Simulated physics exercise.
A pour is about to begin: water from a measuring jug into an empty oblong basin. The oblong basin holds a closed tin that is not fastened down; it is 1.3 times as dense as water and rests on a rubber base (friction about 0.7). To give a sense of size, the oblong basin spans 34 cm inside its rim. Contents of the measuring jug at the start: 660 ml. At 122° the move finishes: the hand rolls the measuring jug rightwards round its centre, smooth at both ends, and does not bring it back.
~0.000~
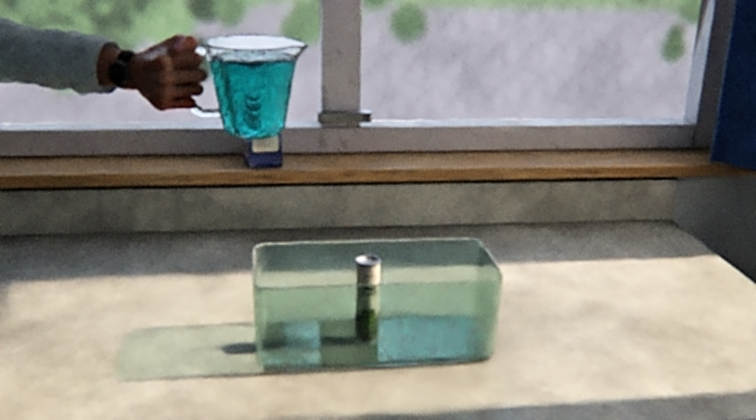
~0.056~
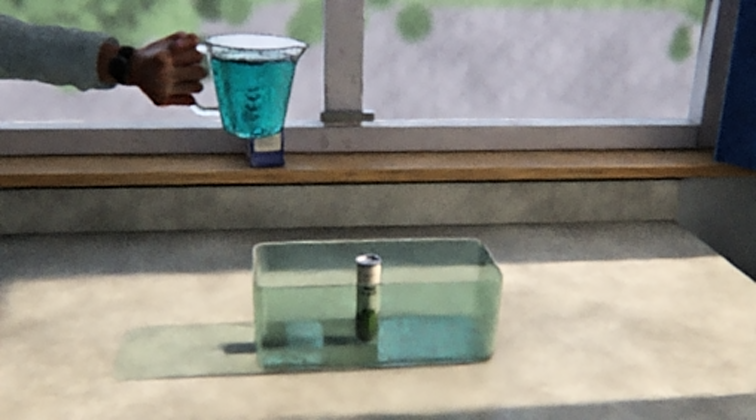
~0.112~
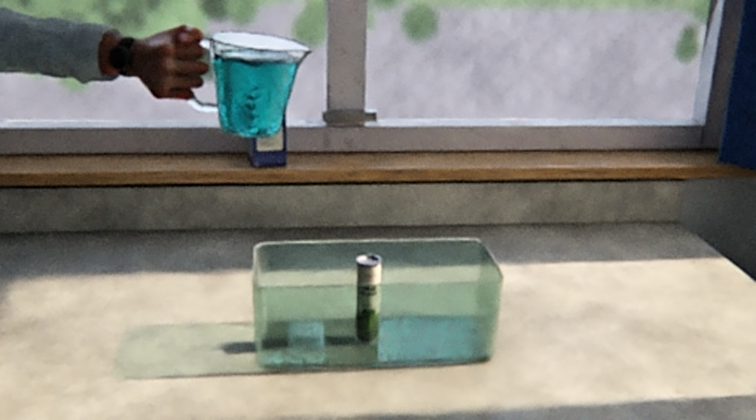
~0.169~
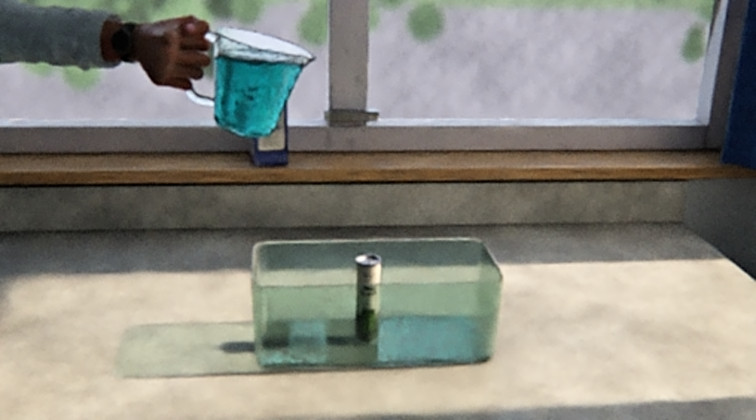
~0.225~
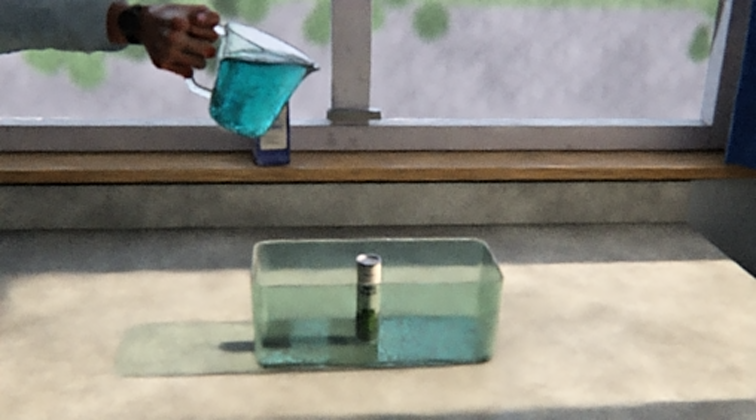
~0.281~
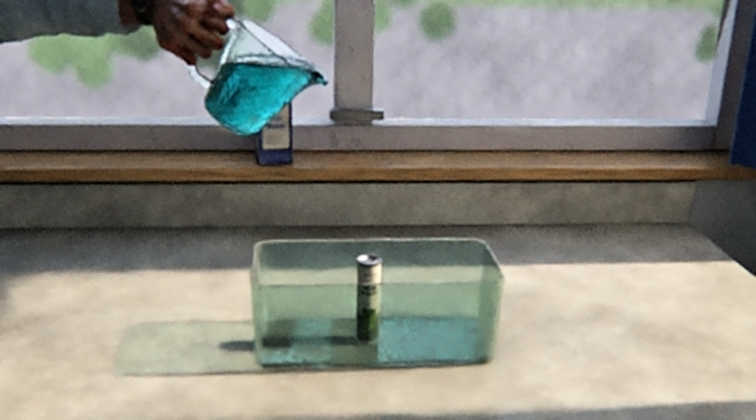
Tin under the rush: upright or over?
Over.
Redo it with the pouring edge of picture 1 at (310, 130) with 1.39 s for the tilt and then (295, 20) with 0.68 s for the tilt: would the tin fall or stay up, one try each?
First it stays on its base; then it tips over.
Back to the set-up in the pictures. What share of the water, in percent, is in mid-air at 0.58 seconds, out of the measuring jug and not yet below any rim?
Some 48 % is the figure.
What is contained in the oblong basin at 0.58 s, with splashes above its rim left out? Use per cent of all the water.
About 18 per cent.
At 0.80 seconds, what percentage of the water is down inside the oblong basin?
Some 86 percent.
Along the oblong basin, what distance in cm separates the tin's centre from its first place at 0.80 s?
It has moved some 1 cm.
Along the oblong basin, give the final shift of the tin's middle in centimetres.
All told, the tin's centre has moved close to 9.5 cm.
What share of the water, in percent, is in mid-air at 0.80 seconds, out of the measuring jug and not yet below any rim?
Roughly 12 per cent.
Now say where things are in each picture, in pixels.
In the first picture, it leans 0°; its right rim is at (308, 44); the water meets the walls at (210, 56) and (296, 56); the oblong basin's rim runs from (254, 266) to (491, 259); the tin's top is at (368, 264).
In the second picture, it leans 2°; its right rim is at (309, 45); the water meets the walls at (211, 54) and (297, 56).
In the third picture, it leans 6°; its right rim is at (313, 49); the water meets the walls at (214, 52) and (299, 57).
In the fourth picture, it leans 14°; its right rim is at (317, 57); the water meets the walls at (218, 52) and (304, 59).
In the fifth picture, it leans 24°; its right rim is at (321, 68); the water meets the walls at (221, 55) and (314, 62).
In the sixth picture, it leans 36°; its right rim is at (323, 81); the water meets the walls at (221, 66) and (314, 71); 2 per cent is over the edge.
After 0.58 s the tilt is 104° and 34 per cent is still to pour; the tin stands where it began.
After 0.80 s the tilt is 122° and 1 per cent is still to pour; the tin stands 1 cm from where it began.
After 1.02 s the tilt is 122° and 0 per cent is still to pour; the tin leans 46°.
After 1.27 s the tilt is 122° and 0 per cent is still to pour; the tin lies on its side.
In the end the tin lies on its side.
